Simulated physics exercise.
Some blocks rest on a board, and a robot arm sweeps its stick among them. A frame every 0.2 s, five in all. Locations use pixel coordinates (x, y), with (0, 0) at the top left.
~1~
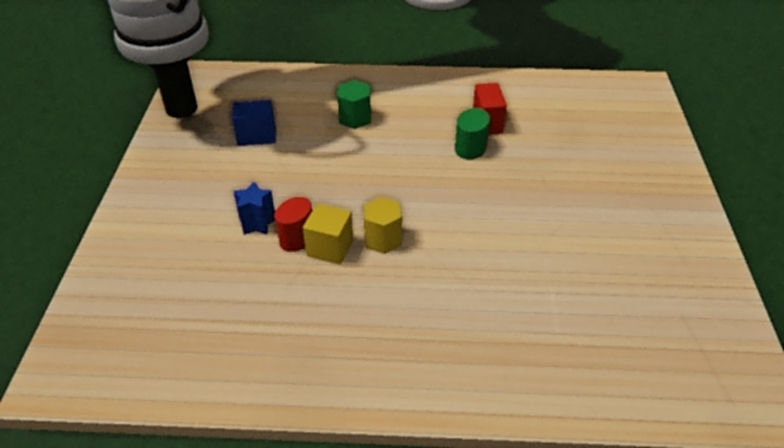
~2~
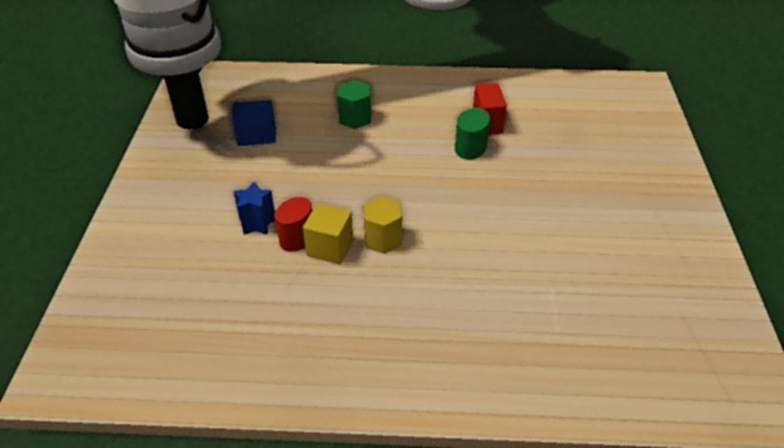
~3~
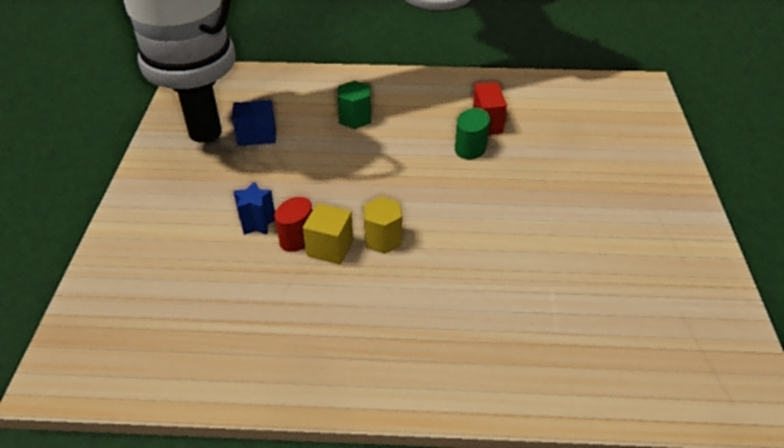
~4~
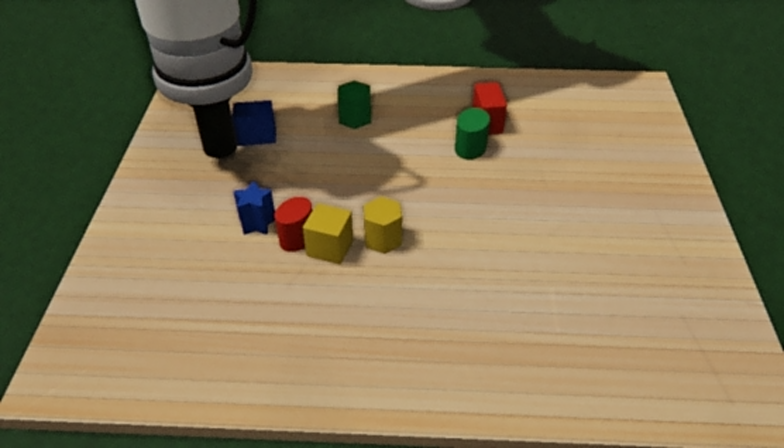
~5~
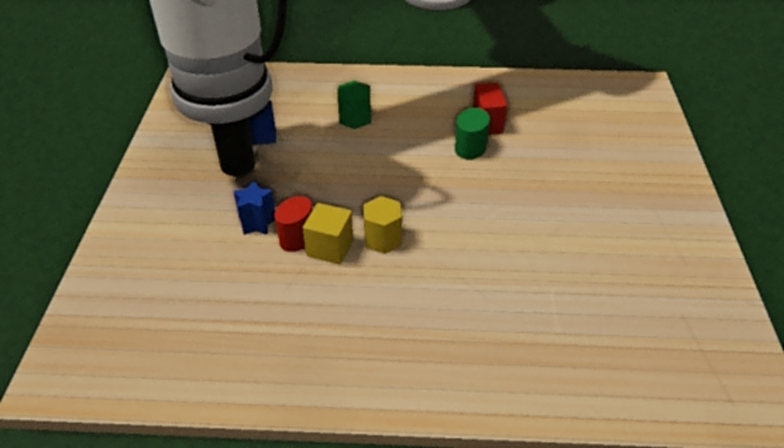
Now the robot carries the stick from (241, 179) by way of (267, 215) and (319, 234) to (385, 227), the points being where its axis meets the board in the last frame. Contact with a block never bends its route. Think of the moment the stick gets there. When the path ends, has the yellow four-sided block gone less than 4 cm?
Short answer: No.
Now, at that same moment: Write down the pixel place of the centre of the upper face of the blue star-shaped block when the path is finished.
I'd guess (258, 219).
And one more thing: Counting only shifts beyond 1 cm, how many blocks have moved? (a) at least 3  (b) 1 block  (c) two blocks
The answer is a.
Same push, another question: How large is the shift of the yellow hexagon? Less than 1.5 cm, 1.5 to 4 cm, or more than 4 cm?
It will move between 1.5 and 4 cm.
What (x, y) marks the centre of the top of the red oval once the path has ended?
At (336, 228).
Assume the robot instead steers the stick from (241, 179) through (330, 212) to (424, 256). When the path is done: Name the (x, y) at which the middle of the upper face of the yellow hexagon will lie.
At (461, 240).
The first path, step by step. One third of the way, stick at (265, 202); blue star-shaped block at (253, 210), turned 40° clockwise.
Two thirds of the way, stick at (319, 220); blue star-shaped block at (258, 219), turned 80° clockwise; red oval at (331, 227), turned 40° clockwise; yellow four-sided block at (371, 241), turned 15° anticlockwise; yellow hexagon at (395, 212), turned 40° anticlockwise.
At the end, stick at (385, 214); blue star-shaped block at (258, 219), turned 80° clockwise; red oval at (336, 228), turned 45° clockwise; yellow four-sided block at (376, 244), turned 15° anticlockwise; yellow hexagon at (414, 215).
